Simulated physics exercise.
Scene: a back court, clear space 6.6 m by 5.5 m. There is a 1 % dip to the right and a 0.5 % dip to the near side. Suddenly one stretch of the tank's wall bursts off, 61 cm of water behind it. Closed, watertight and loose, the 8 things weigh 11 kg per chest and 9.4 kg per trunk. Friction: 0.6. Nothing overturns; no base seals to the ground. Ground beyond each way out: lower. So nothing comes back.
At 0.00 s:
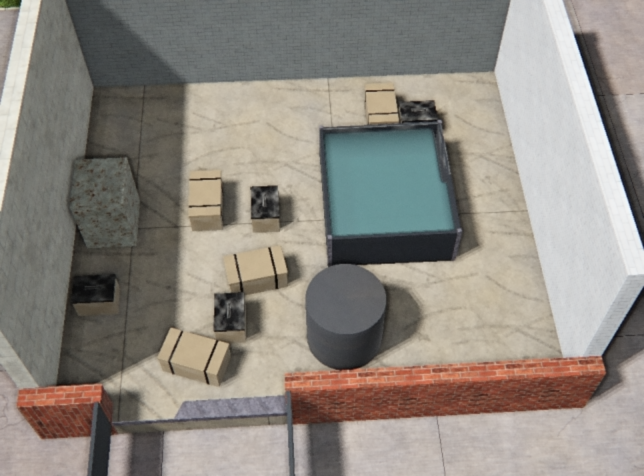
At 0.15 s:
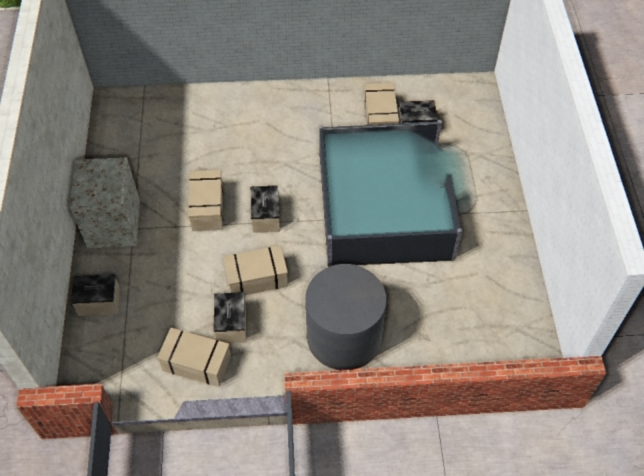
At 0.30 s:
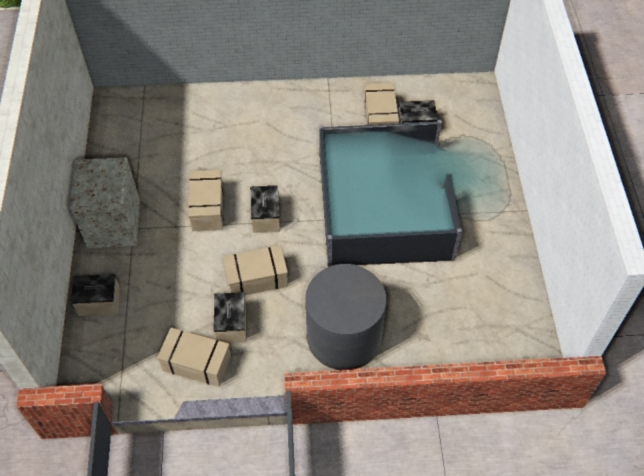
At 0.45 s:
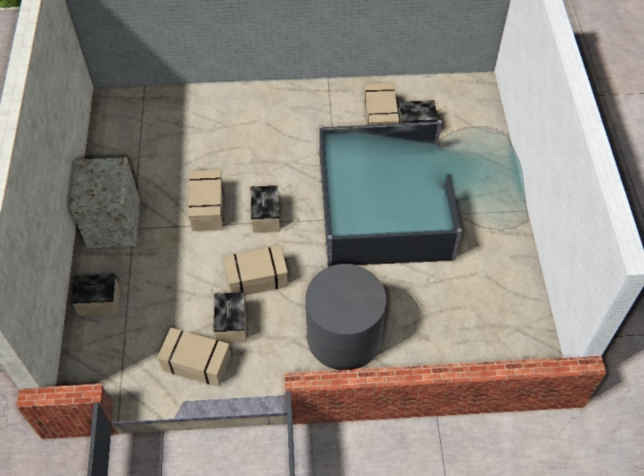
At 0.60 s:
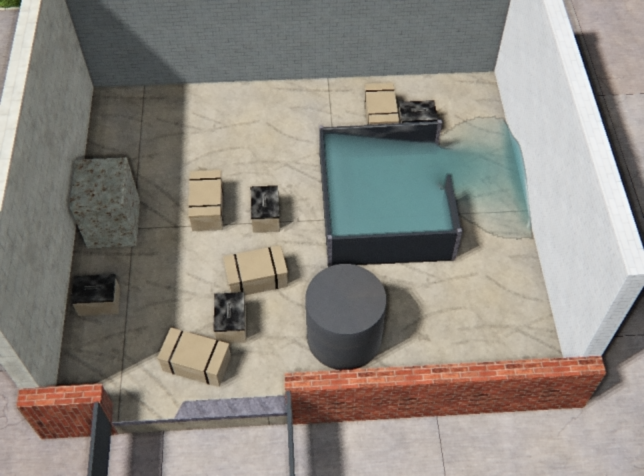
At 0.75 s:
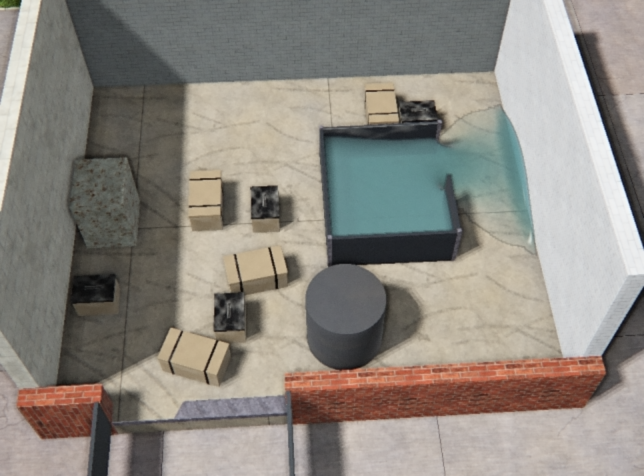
Teal water pours through a gap that opens in the right side of a dark square tank in a walled court, spreads across the paved ground to the white right-hand wall and fans out along it, while the scattered boxes stay still.
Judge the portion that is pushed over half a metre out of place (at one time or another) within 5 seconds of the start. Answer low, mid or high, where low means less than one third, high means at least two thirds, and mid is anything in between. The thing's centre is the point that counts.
Low.
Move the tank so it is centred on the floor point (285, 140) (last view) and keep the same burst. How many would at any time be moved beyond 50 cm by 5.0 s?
That would give 2.
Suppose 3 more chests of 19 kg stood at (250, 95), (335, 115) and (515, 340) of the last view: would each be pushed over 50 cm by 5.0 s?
Outcome: Breaks the threshold first, breaks the threshold next, breaks the threshold last.
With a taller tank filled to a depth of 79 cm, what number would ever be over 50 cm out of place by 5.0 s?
Then 2.
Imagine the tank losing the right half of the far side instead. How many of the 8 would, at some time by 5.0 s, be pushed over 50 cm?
So the tally would be 2.
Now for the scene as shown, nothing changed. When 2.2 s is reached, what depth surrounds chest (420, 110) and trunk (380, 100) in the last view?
Close to 1 and 3 centimetres.
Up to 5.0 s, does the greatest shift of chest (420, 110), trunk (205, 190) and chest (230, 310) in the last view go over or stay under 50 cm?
One by one: Below the line; below the line; below the line.
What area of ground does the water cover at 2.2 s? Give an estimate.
About 12 m2.
After 1.1 s 0 of 8 are over 50 cm from their spots; 0 afloat.
After 2.2 s 0 of 8 are over 50 cm from their spots; 0 afloat.
After 3.5 s 1 of 8 are over 50 cm from their spots; 1 afloat.
After 5.0 s 1 of 8 are over 50 cm from their spots, and 1 have been at some point; 1 afloat.
